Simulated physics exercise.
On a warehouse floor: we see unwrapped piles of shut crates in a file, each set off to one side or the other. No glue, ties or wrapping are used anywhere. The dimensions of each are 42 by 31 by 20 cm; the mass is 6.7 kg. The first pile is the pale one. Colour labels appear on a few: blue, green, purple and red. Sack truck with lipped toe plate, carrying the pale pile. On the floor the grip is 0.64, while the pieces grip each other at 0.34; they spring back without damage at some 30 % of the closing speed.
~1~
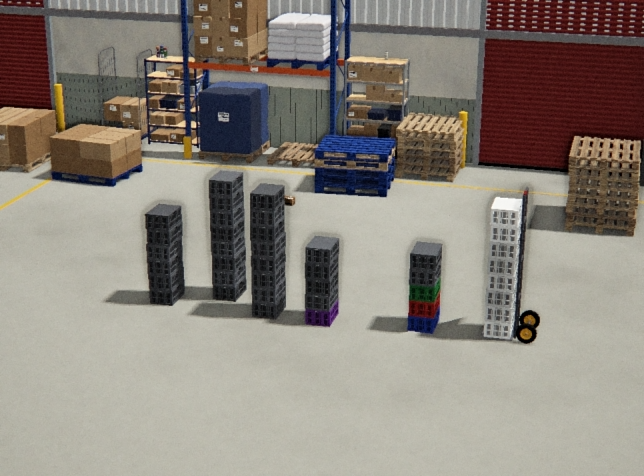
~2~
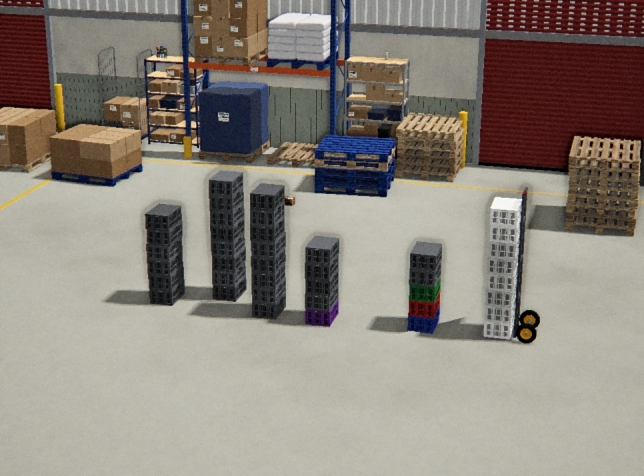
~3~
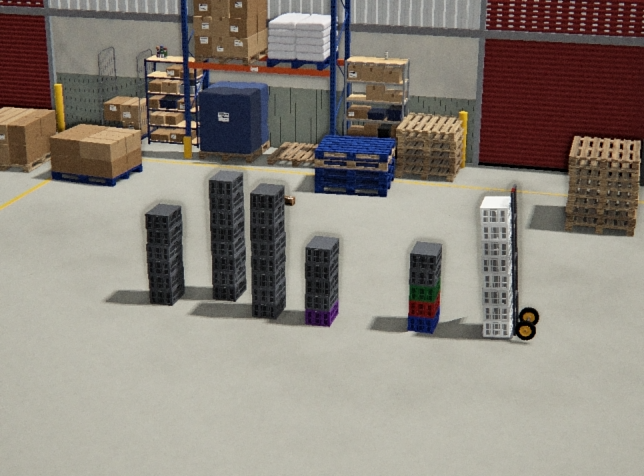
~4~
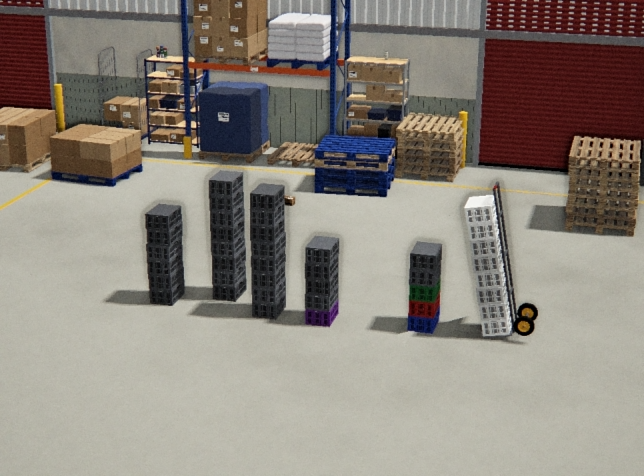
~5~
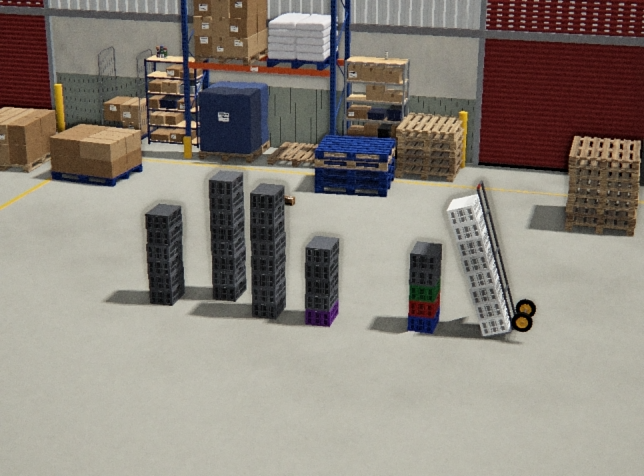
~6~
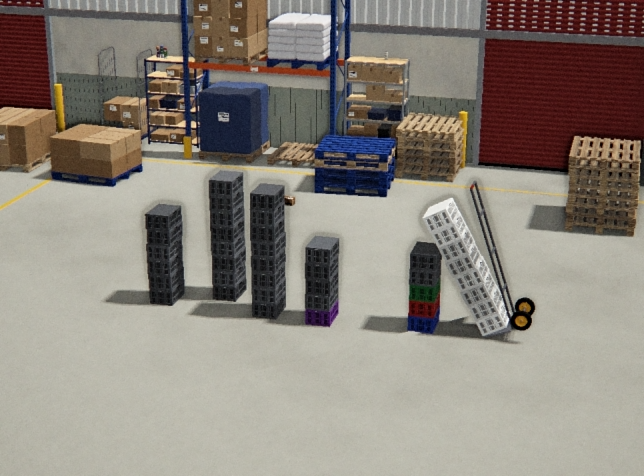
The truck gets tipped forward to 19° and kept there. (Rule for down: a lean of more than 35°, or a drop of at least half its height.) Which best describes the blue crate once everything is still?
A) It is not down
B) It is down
A, it is not down.
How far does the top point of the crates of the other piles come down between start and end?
Roughly 0 centimetres.
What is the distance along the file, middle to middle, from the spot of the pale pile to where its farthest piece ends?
190 cm.
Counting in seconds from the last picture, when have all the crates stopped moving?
Close to 1.5 seconds.
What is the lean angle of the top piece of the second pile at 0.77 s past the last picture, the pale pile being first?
It leans around 30°.
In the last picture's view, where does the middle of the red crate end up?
Last frame, centre at roughly (386, 309).
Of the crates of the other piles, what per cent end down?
Something close to 10 percent of them.
Then, 0.33 s on from the sixth picture, 8 of the pale pile down; none of the 32 other crates down, 4 disturbed; blue crate unmoved; green crate displaced 39 mm.
Then, 0.77 s on from the sixth picture, 8 of the pale pile down; 2 of the 32 other crates down; blue crate tipped 25°; green crate tipped 30°.
Finally, 7 of the pale pile down; 4 of the 32 other crates down; blue crate displaced 44 mm; red crate on its side; green crate on its side. Seen by the last camera, middles, blue crate near (420, 318), red crate near (386, 309).
